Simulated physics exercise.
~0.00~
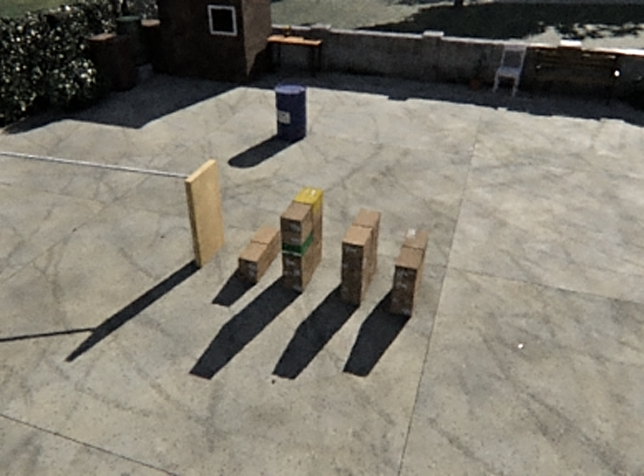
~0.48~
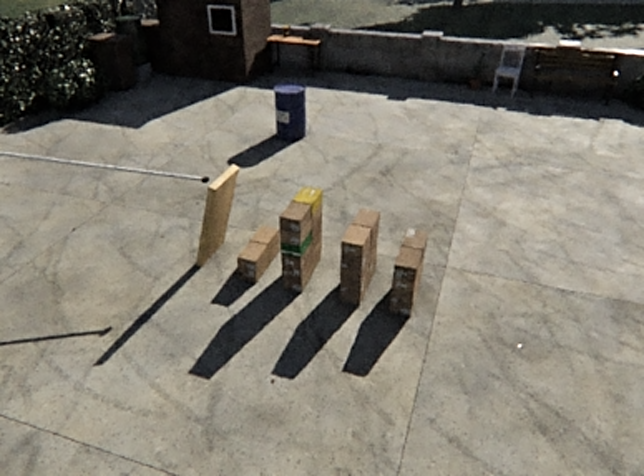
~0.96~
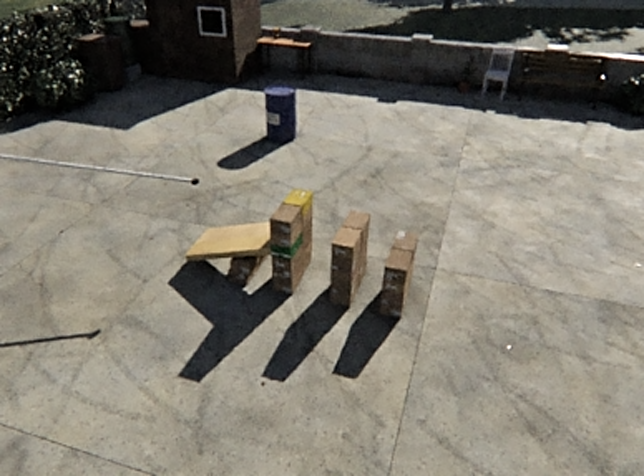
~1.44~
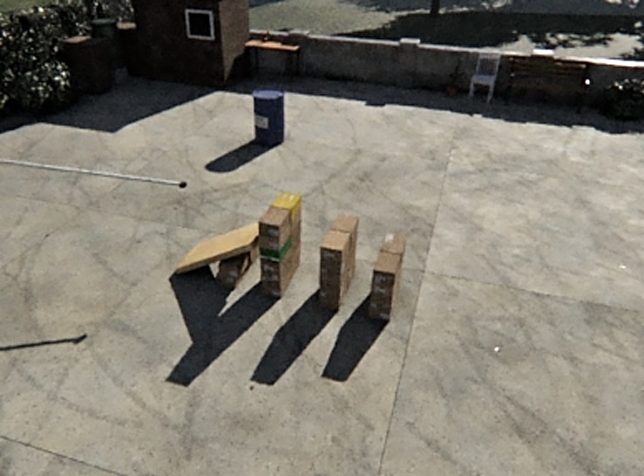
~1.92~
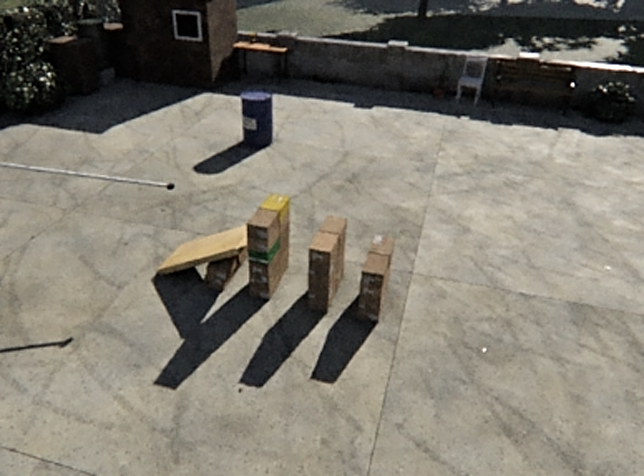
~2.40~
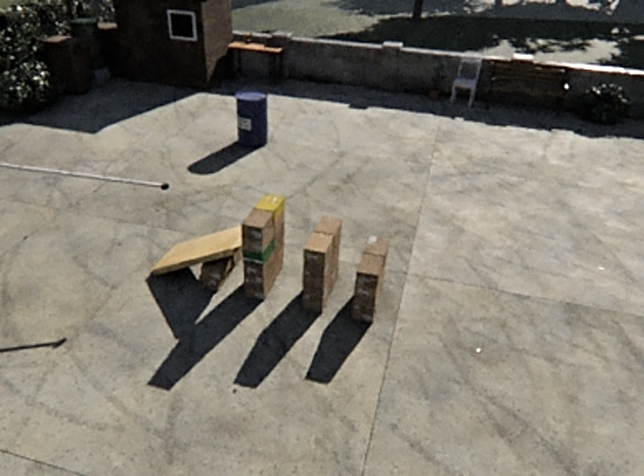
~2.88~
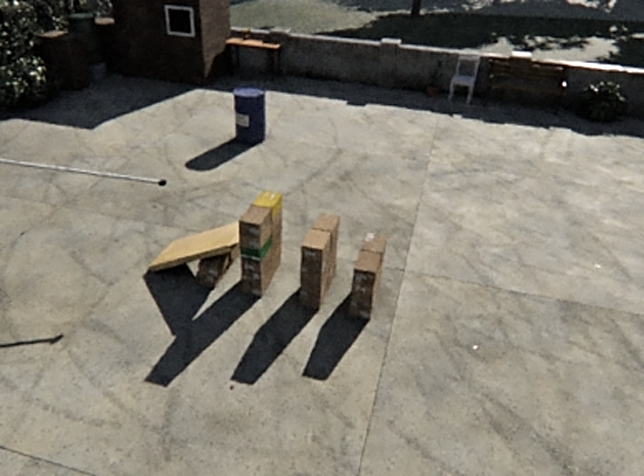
A tall wooden board, pushed by a long pole, tips to the right in a sunny paved yard and lands against a row of stacked brown parcels, coming to rest slanted over the lowest stack, while the taller stacks beyond, one with green and yellow parcels, stay standing.
